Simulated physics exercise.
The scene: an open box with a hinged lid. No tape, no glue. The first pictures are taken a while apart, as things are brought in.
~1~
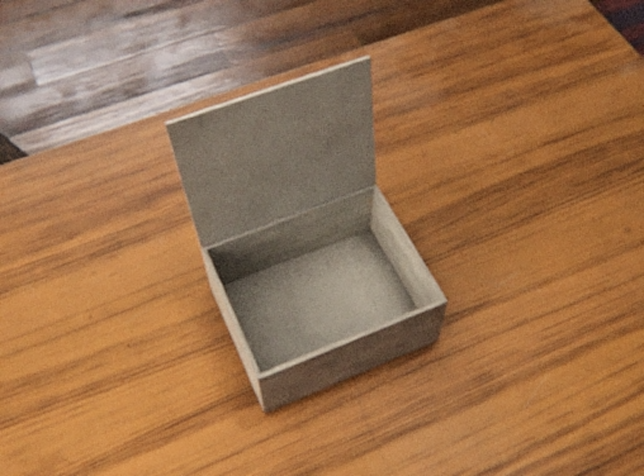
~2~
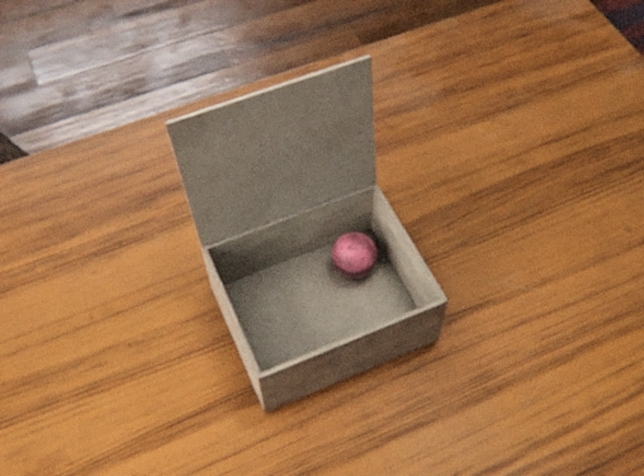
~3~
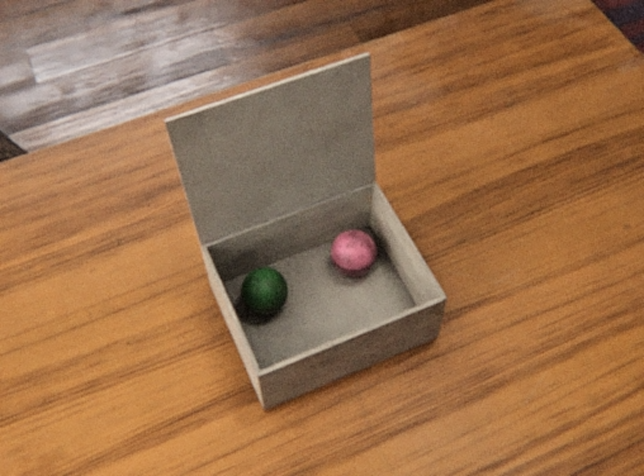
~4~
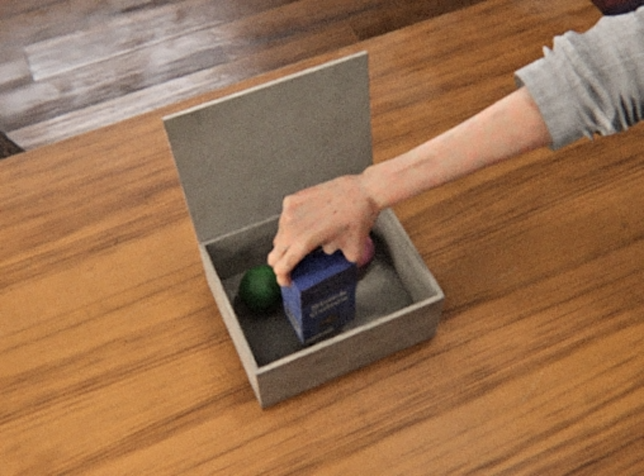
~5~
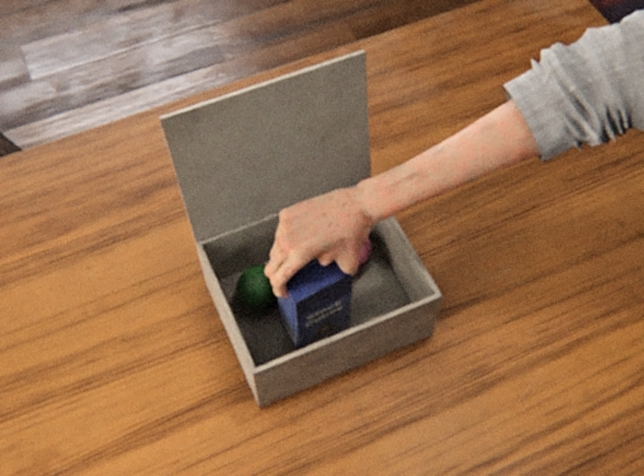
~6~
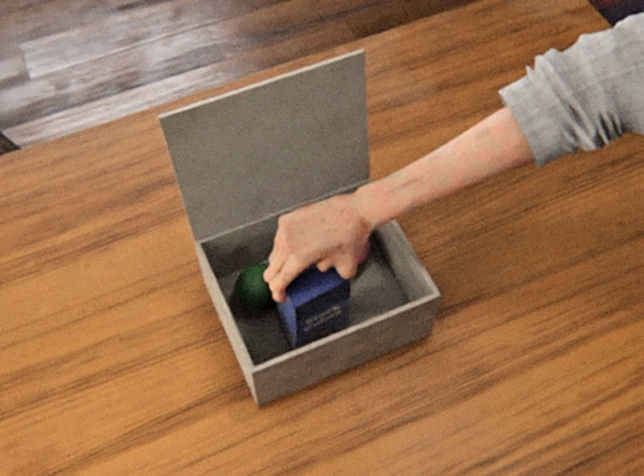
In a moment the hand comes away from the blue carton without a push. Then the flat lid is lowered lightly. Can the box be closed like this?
Outcome: The lid will not close.
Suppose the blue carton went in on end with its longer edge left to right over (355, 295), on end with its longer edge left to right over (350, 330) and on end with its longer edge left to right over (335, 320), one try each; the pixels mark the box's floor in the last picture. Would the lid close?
First try: It is held up; second try: It stays ajar; third try: It will not close.
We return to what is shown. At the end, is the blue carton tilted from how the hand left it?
It keeps its pose.
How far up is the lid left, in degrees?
About 25°.
Then, 1.20 s after the last picture, lid starting down.
Then, 1.50 s after the last picture, lid 68° above the rim.
Then, 1.70 s after the last picture, lid 46° above the rim.
Then, 1.80 s after the last picture, lid 32° above the rim.
At rest, lid 23° above the rim; all 3 in place. Seen from the same camera at the end, blue carton near (313, 304).
